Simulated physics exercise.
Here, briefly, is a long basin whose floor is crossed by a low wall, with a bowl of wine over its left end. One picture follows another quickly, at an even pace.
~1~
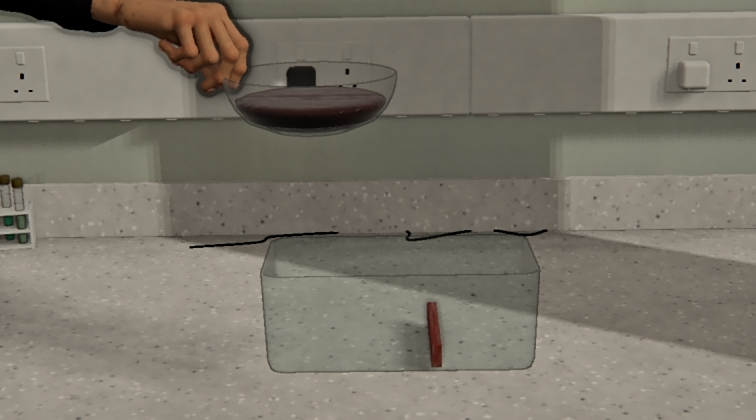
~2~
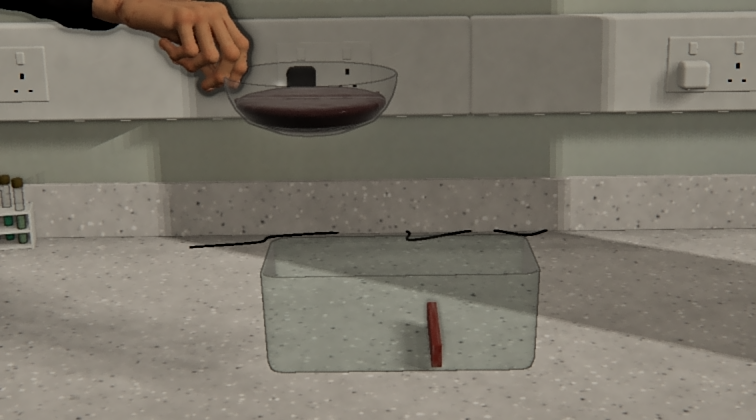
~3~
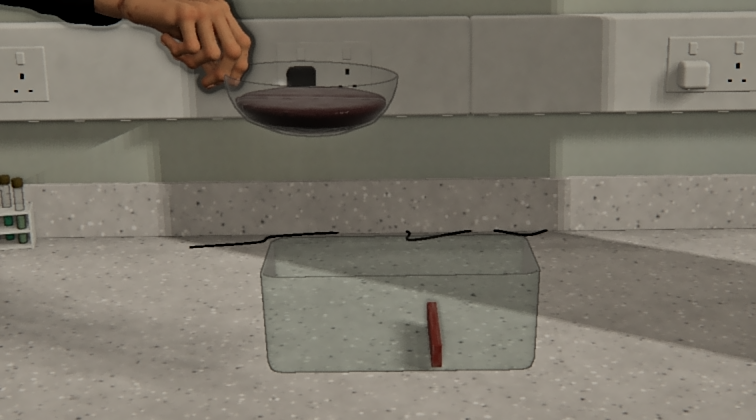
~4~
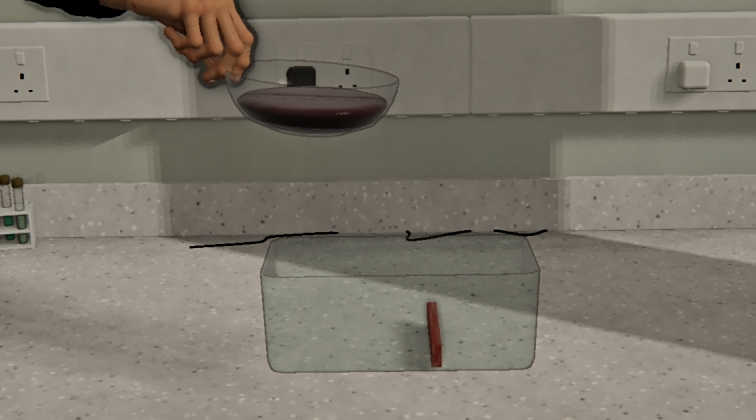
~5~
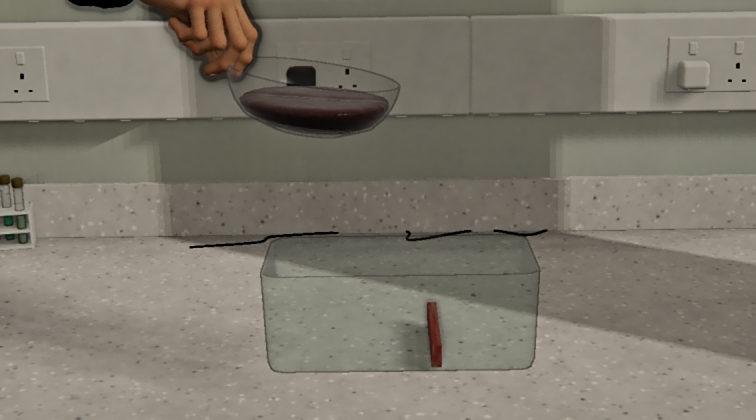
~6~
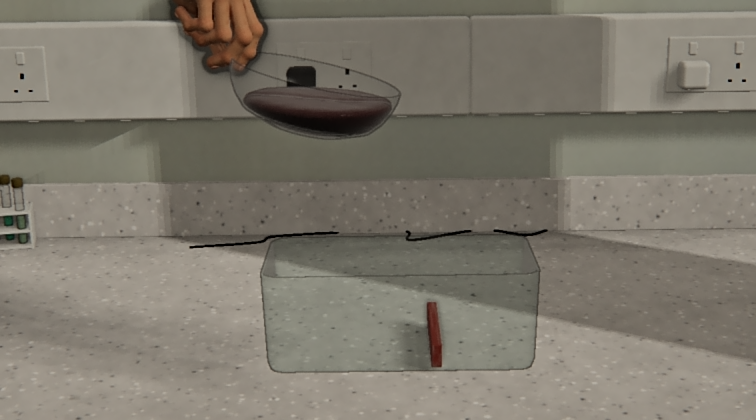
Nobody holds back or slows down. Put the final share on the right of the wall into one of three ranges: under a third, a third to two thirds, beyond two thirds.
At least a third, at most two thirds.
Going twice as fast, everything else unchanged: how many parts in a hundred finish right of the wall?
Estimate: Around 40 %.
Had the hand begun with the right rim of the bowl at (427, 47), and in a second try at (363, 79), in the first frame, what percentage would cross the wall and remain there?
In order, some 70 and 20 percent.
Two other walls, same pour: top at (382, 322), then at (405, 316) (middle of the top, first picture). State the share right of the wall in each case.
In order, some 85 and 75 in a hundred.
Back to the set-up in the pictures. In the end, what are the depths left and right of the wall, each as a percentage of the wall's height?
On the left it sits near 30, while on the right it sits near 80.
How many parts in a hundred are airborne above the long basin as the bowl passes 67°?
Roughly 45 per cent.
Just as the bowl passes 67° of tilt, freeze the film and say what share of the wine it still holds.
I'd put it at some 30 in a hundred.
A moment on, the tilt is 67° and 32 per cent is still to pour, 3 is left of the wall and 23 right of it.
Next, the tilt is 100° and 0 per cent is still to pour, 40 is left of the wall and 54 right of it.
Then the tilt is 107° and 0 per cent is still to pour, 45 is left of the wall and 54 right of it.
Later the tilt is 107° and 0 per cent is still to pour, 45 is left of the wall and 54 right of it.
In the end 45 per cent lies left of the wall, 54 right of it and 1 outside.
